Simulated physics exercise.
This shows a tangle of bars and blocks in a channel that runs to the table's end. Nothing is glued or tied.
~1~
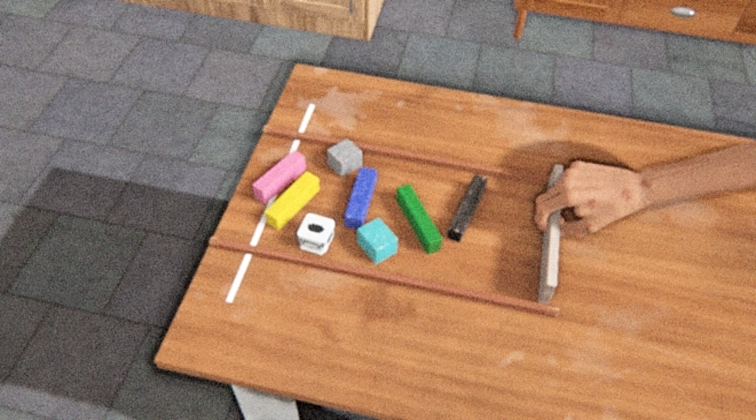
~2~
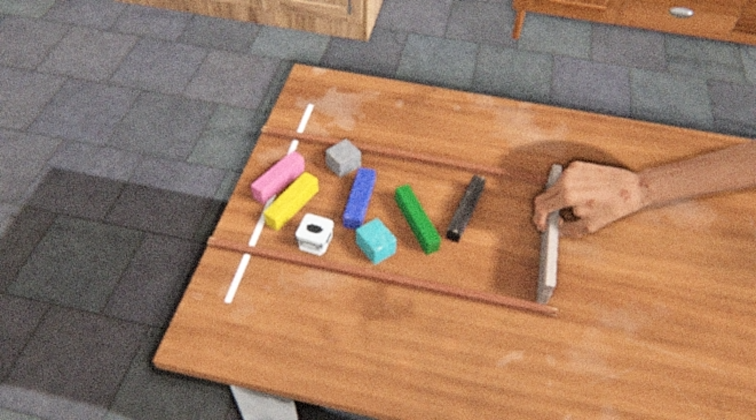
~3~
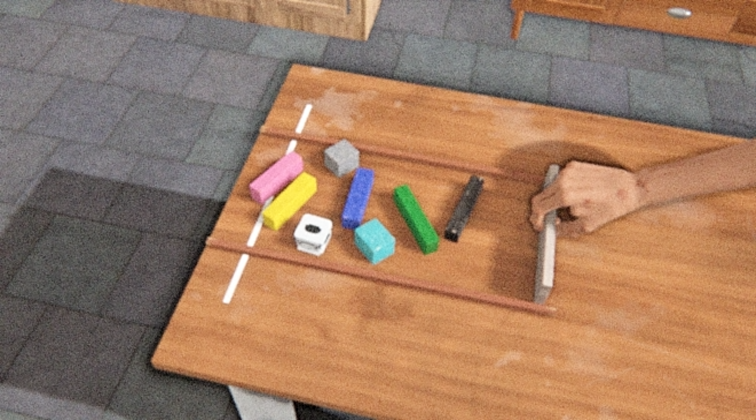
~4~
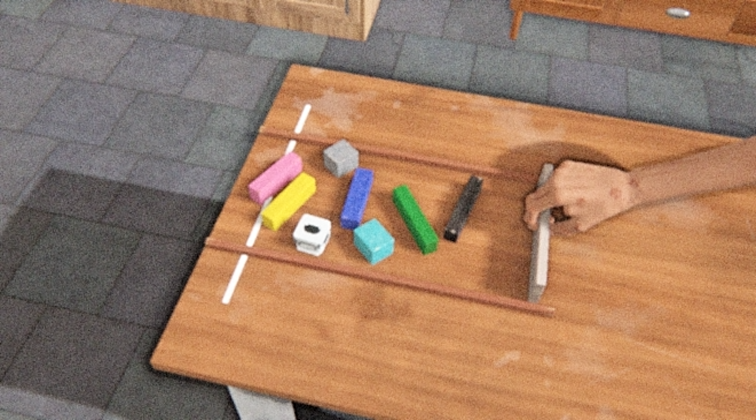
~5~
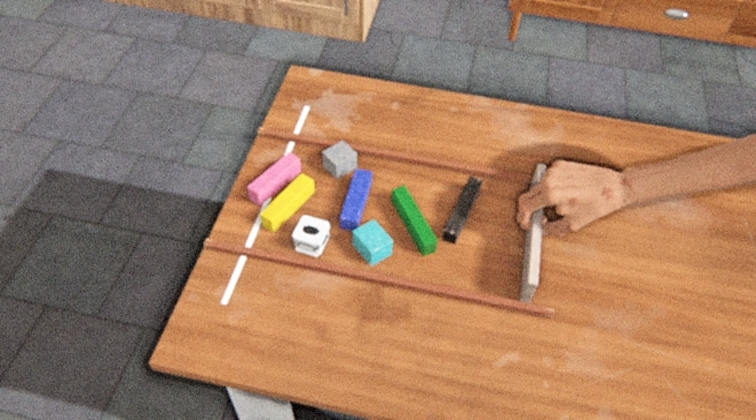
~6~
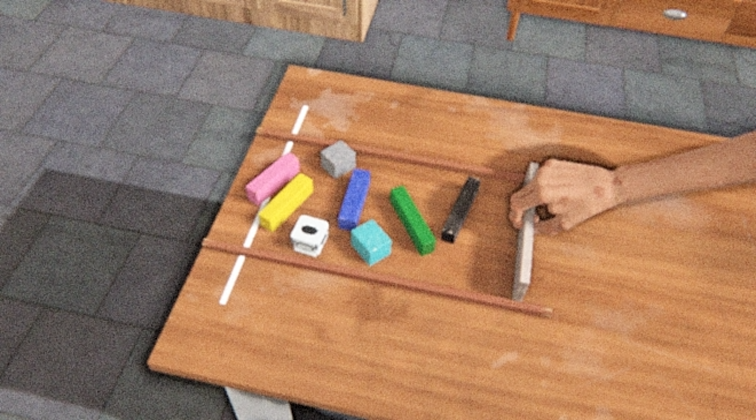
A hand moved an upright board slightly left between two thin rails on a wooden table, while the colourful bars and blocks in front of it, some by a white line, stayed put.
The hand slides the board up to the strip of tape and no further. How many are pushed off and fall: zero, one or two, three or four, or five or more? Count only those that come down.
The number that fall off is three or four.
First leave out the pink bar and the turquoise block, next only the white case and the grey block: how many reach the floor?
First 1, then 2.
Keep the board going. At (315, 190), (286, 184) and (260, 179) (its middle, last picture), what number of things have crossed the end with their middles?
The counts: 0, 3 and 5.
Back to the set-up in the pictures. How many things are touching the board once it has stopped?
1 of them.
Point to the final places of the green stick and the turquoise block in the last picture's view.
Near (242, 198) and (213, 215).
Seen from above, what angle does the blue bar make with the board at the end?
About 0°.
Soon after, none off yet; pink bar at rest near (274, 179); yellow bar at rest near (287, 202); white case at rest near (310, 236).
Then, none off yet; pink bar at rest near (273, 178); yellow bar moved a little near (273, 197); white case moved well along near (264, 228).
At rest, the number that fall off is three or four; fallen, white case, yellow bar and pink bar.
